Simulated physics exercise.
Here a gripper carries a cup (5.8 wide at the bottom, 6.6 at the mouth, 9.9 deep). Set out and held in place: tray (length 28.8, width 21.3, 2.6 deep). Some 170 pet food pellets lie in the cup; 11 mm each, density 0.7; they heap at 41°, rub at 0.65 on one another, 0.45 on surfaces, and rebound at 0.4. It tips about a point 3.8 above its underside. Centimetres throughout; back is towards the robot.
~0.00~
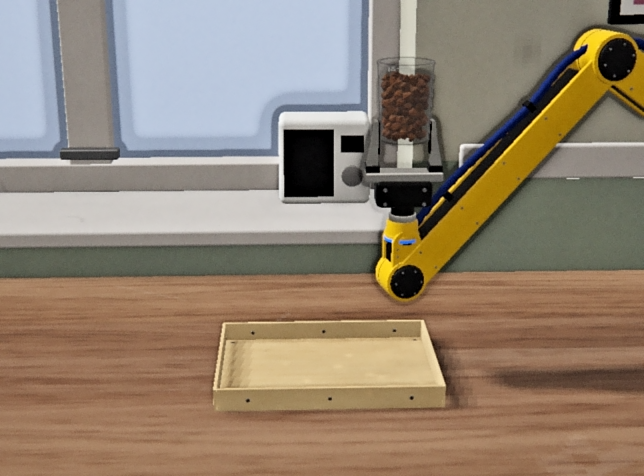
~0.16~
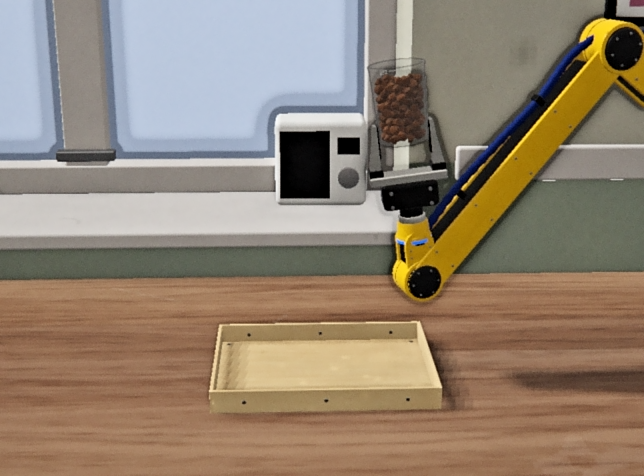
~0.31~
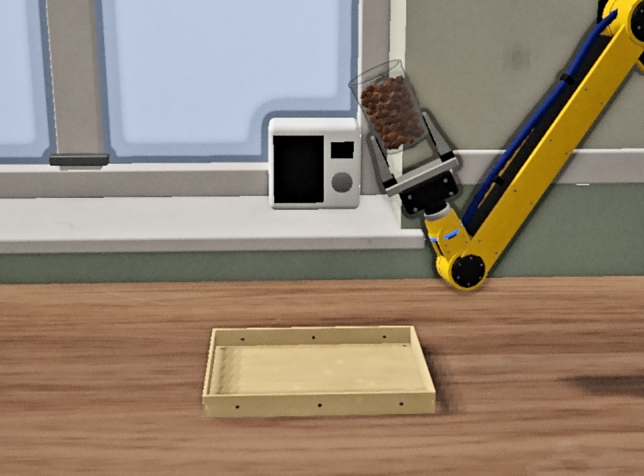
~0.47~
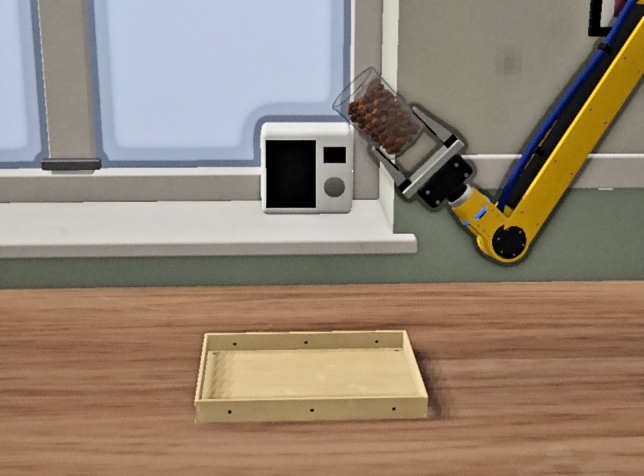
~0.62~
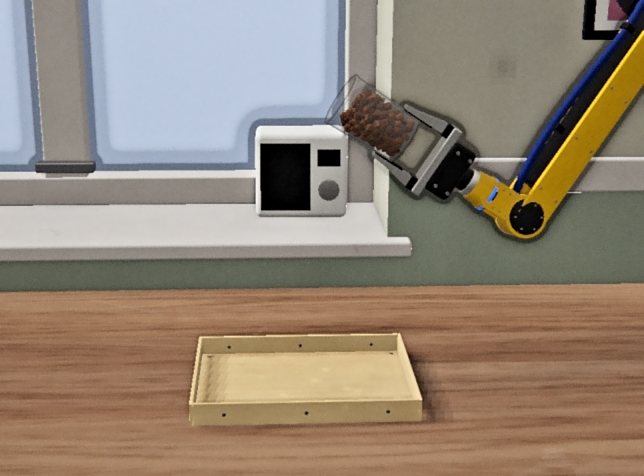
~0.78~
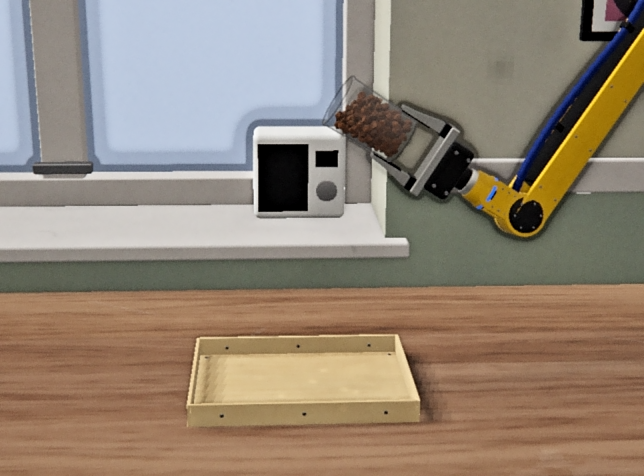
In the video, a yellow robotic arm holds a clear cup of brown pellets upright above a wooden table with a shallow tray, then tilts the cup steadily to the left while its lower joint shifts right and rises.
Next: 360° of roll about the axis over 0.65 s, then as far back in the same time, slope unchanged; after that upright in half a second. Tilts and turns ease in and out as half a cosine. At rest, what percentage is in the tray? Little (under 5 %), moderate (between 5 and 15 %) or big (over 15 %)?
Share in the tray: Little (under 5 %).
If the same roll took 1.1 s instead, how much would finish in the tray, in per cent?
Then about 0 per cent.
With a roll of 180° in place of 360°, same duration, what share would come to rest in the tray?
It would be near 0 per cent.
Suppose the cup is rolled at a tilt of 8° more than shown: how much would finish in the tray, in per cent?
Then about 0 per cent.
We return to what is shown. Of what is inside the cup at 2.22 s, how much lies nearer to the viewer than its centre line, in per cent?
Some 50 per cent.
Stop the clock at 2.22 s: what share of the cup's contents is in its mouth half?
About 45 per cent.
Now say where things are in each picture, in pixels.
Cup middle at (405, 102), upright; upper third of the load around (407, 87), from x 385 to 425, top at y 75; 167 in the cup, in the first frame.
Cup middle at (400, 104), tipped 7°; upper third of the load around (401, 89), from x 380 to 420, top at y 80, in the second frame.
Cup middle at (391, 109), tipped 25°; upper third of the load around (389, 95), from x 365 to 420, top at y 80, in the third frame.
Cup middle at (381, 116), tipped 45°; upper third of the load around (378, 103), from x 350 to 415, top at y 85, in the fourth frame.
Cup middle at (374, 120), tipped 57°; upper third of the load around (371, 108), from x 345 to 410, top at y 95, in the fifth frame.
Cup middle at (372, 121), tipped 58°; upper third of the load around (369, 111), from x 340 to 410, top at y 95; 167 in the cup, in the sixth frame.
By 1.50 s, tipped 58°, highest piece 40 above the table; 167 in the cup.
By 2.22 s, tipped 47°, highest piece 41 above the table; 167 in the cup.
By 2.78 s, upright, highest piece 42 above the table; 167 in the cup.
By 3.48 s, upright, highest piece 42 above the table; 167 in the cup.
Final count, 167 in the cup. That is 0 % in the tray.
